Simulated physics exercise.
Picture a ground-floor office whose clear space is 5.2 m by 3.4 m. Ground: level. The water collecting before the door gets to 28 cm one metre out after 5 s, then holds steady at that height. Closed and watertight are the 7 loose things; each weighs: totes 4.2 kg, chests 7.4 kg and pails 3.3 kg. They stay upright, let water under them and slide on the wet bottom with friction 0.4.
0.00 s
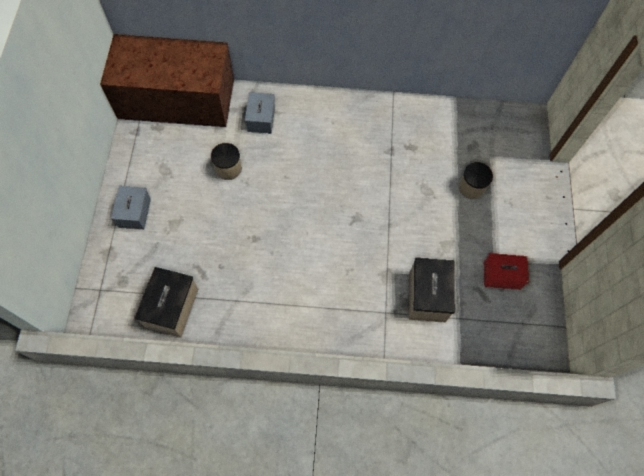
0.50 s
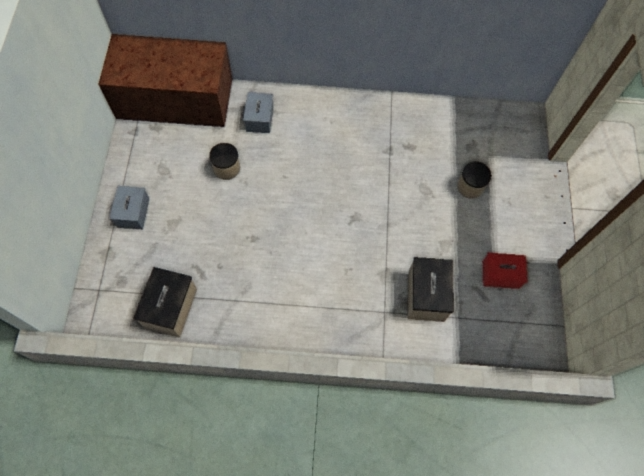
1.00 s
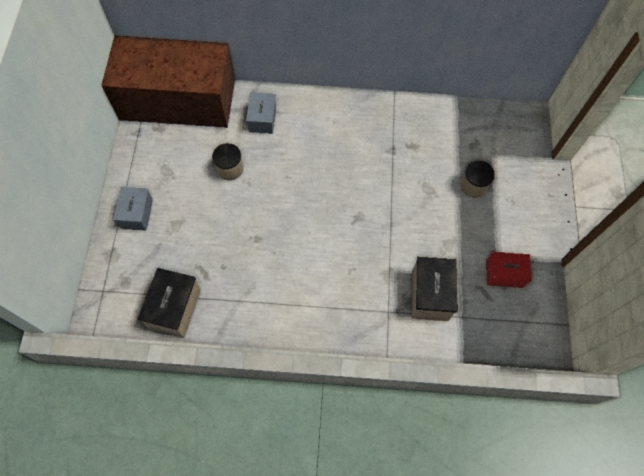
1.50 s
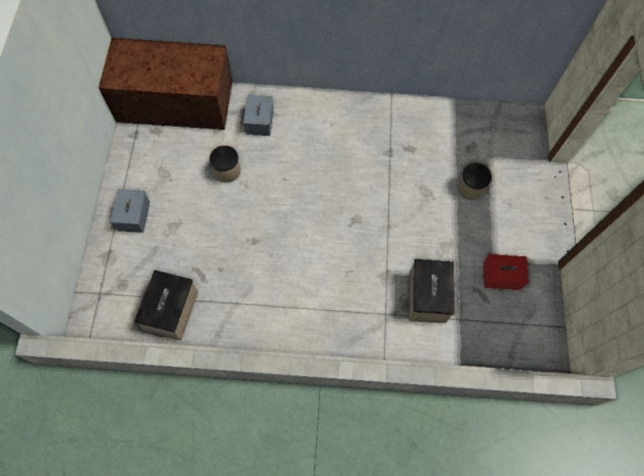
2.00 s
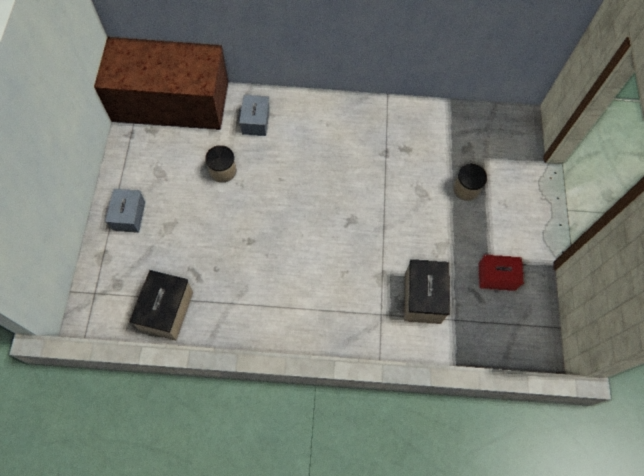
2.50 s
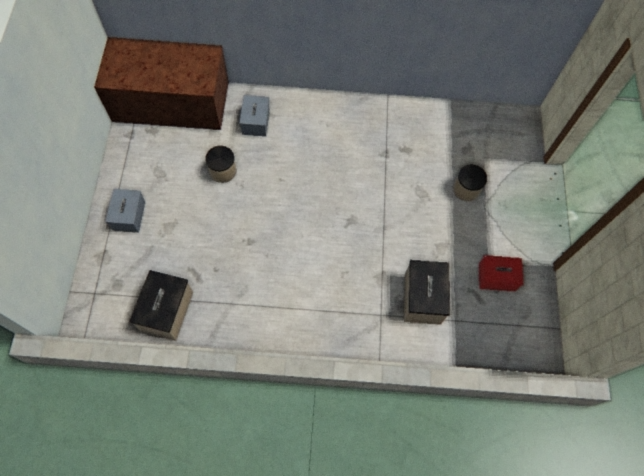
In a walled room seen from above, greenish water covered the ground outside and then spread in through the doorway on the right, while the red tote and the other scattered containers stayed put.
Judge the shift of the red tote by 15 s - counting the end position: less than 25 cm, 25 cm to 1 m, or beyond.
It is displaced moderately.
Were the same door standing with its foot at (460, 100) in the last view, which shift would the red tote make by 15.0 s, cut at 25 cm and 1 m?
With that change, the red tote travels a long distance.
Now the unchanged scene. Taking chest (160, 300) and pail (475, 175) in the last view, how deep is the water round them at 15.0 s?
I'd estimate 20 cm for the first and 20 cm for the second.
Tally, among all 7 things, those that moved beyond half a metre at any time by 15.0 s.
That adds up to 7.
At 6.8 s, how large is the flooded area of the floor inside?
About 16 m2.
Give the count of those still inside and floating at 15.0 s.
I count 7.
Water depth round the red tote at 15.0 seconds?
About 10 cm.
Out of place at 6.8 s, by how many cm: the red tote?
Shift: About 50 cm.
After 3.5 s the red tote is near (504, 270), 0.0 m from its start, aground; 0 afloat.
After 6.8 s the red tote is near (505, 313), 0.5 m from its start, aground; 4 afloat.
After 11.0 s the red tote is near (506, 318), 0.5 m from its start, aground; 6 afloat.
After 15.0 s the red tote is near (455, 268), 0.5 m from its start, afloat; 7 afloat.
